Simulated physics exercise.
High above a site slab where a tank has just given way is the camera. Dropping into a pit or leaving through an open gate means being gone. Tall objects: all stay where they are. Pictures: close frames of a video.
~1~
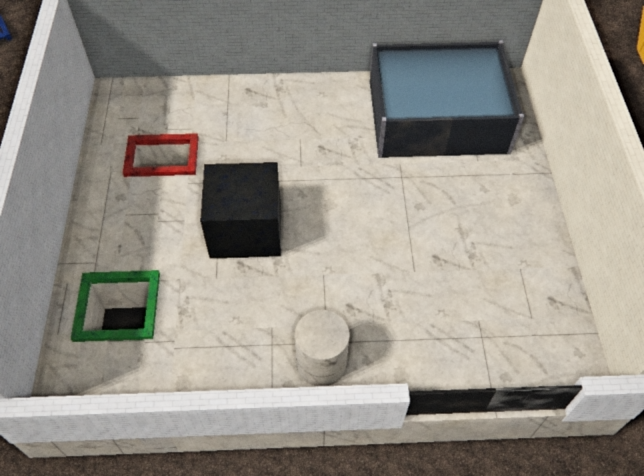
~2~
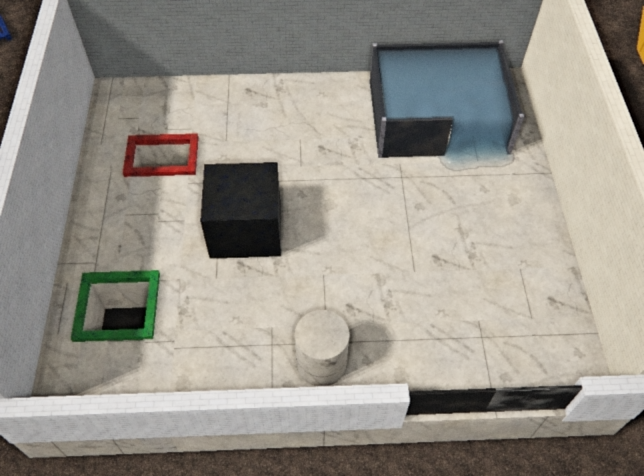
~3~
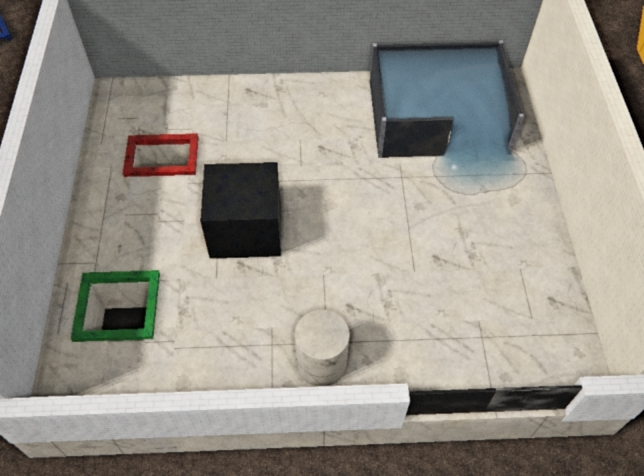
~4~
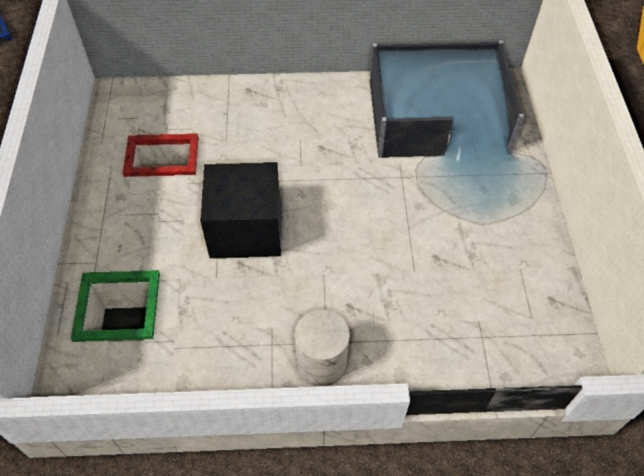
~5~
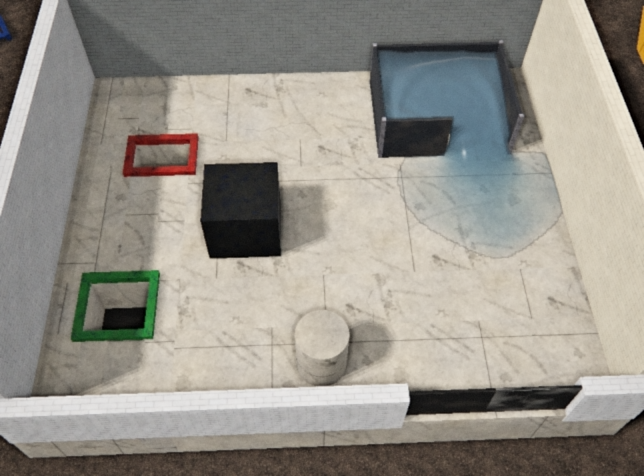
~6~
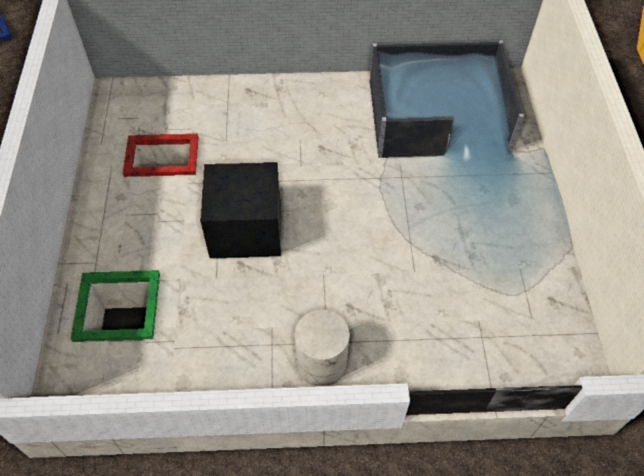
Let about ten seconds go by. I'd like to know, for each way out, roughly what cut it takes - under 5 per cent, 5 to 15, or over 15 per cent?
The gate takes under 5 per cent. The red pit takes under 5 per cent. The green pit takes under 5 per cent.
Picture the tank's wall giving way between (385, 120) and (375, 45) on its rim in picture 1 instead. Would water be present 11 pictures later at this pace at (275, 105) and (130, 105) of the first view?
Point one waterlogged, point two waterlogged.
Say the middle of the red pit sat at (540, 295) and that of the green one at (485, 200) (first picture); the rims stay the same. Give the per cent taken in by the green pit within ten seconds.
Share for green, in per cent: 50.
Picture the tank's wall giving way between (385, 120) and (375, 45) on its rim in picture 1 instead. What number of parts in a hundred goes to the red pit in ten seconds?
For red, it comes to 12 percent.
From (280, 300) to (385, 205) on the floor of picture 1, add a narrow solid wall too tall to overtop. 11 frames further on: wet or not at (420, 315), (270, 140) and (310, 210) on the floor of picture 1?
Result in the order given: Drowned, unaffected, unaffected.
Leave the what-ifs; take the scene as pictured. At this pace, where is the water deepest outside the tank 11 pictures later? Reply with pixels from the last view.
Roughly (573, 385).
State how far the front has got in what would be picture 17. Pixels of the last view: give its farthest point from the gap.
Somewhere about (326, 407).
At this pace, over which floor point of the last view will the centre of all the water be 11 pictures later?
I'd put my finger on (472, 203).
A moment on, water covers 30 % of the floor; the gate 0 %, the red pit 0 %, the green pit 0 %.
Next, water covers 35 % of the floor; the gate 0 %, the red pit 0 %, the green pit 0 %.
Then, water covers 40 % of the floor; the gate 0 %, the red pit 0 %, the green pit 0 %.
Later, water covers 75 % of the floor; the gate 0 %, the red pit 0 %, the green pit 0 %.
In the end, water covers 95 % of the floor; the gate 0 %, the red pit 0 %, the green pit 0 %.
